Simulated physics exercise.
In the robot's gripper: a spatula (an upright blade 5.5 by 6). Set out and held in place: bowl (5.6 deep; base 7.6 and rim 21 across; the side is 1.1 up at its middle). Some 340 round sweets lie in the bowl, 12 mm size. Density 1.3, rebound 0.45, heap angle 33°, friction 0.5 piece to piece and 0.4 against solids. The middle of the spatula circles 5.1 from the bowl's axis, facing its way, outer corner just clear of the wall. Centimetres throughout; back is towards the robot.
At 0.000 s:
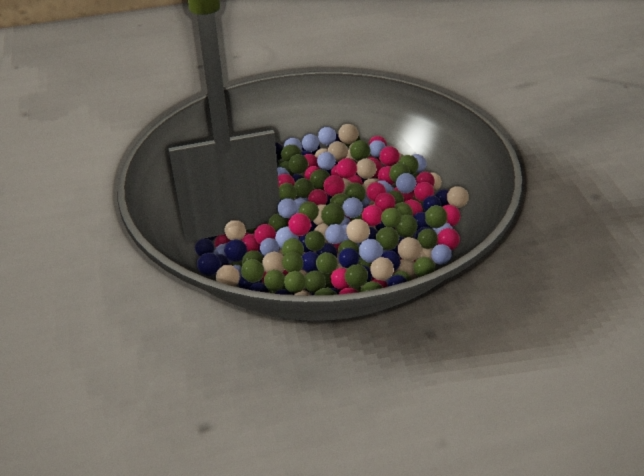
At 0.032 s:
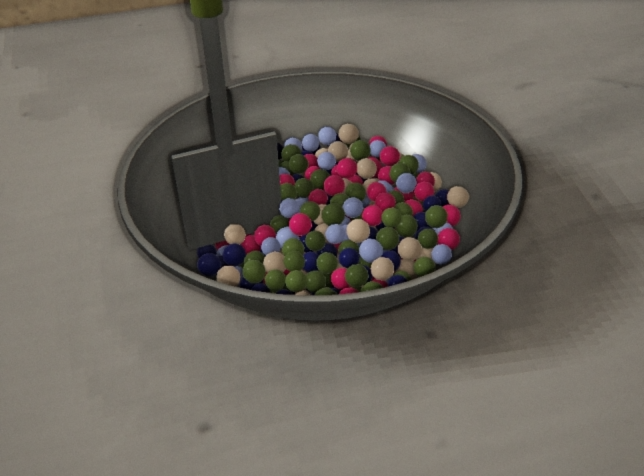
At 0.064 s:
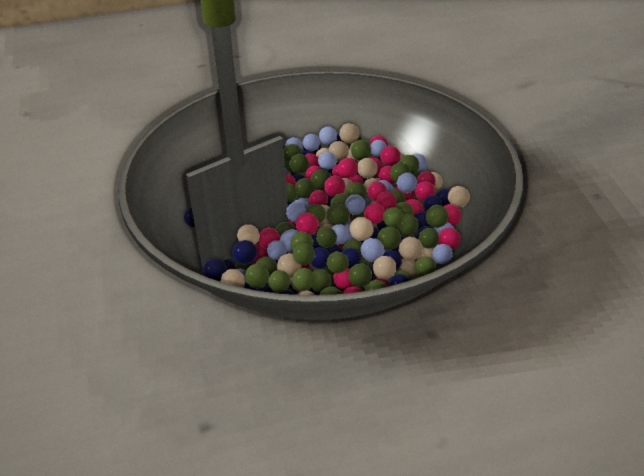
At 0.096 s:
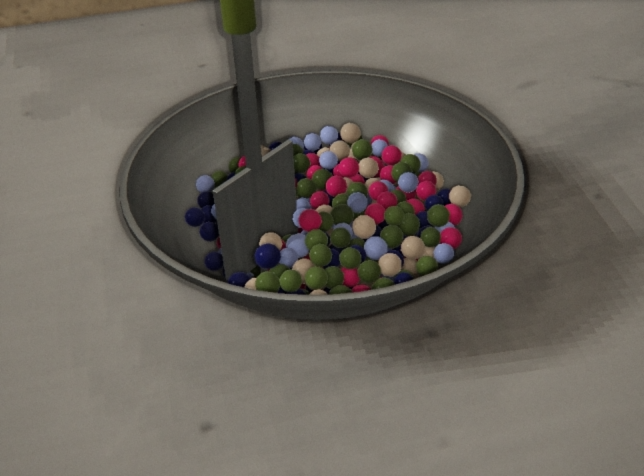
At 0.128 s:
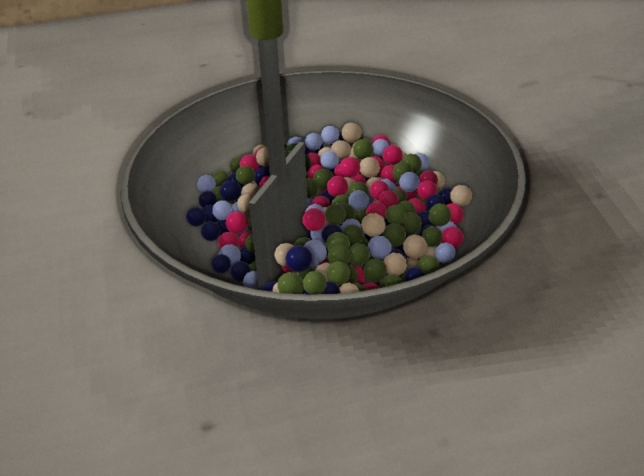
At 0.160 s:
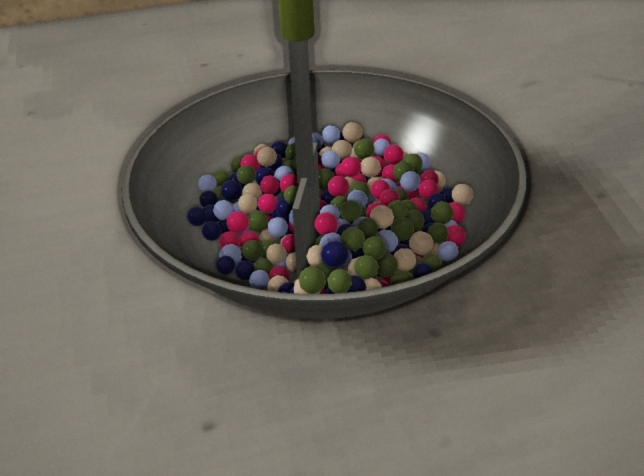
A spatula sweeps rightward through colourful round sweets in a grey bowl, turning edge-on.
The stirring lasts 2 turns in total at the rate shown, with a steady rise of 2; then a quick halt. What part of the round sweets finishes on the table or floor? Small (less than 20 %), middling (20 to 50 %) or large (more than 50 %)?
Answer: Small; less than 20 % of the round sweets finish on the table or floor.
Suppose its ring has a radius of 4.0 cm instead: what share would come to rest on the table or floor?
In that case some 5 per cent.
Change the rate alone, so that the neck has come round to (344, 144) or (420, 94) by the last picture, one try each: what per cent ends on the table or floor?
About 20 and 40 per cent.
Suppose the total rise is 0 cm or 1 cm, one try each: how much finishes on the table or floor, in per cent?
Some 30 and 20 per cent.
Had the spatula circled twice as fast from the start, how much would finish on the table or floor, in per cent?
In that case some 35 per cent.
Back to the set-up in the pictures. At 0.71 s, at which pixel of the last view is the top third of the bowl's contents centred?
Near (216, 192).
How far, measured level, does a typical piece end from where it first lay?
Some 6 cm.
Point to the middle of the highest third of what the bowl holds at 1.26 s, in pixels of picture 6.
At about (386, 199).
After 0.71 s, 324° round, highest piece 8 above the table; 311 in the bowl, 19 on the table or floor, 5 in flight or on the tool.
After 1.26 s, 222° round, highest piece 6 above the table; 299 in the bowl, 35 on the table or floor, 1 in flight or on the tool.
After 1.74 s, 0° round, highest piece 5 above the table; 299 in the bowl, 36 on the table or floor.
After 2.44 s, 0° round, highest piece 5 above the table; 299 in the bowl, 36 on the table or floor.
At rest, 299 in the bowl, 36 on the table or floor. That is 11 % on the table or floor.
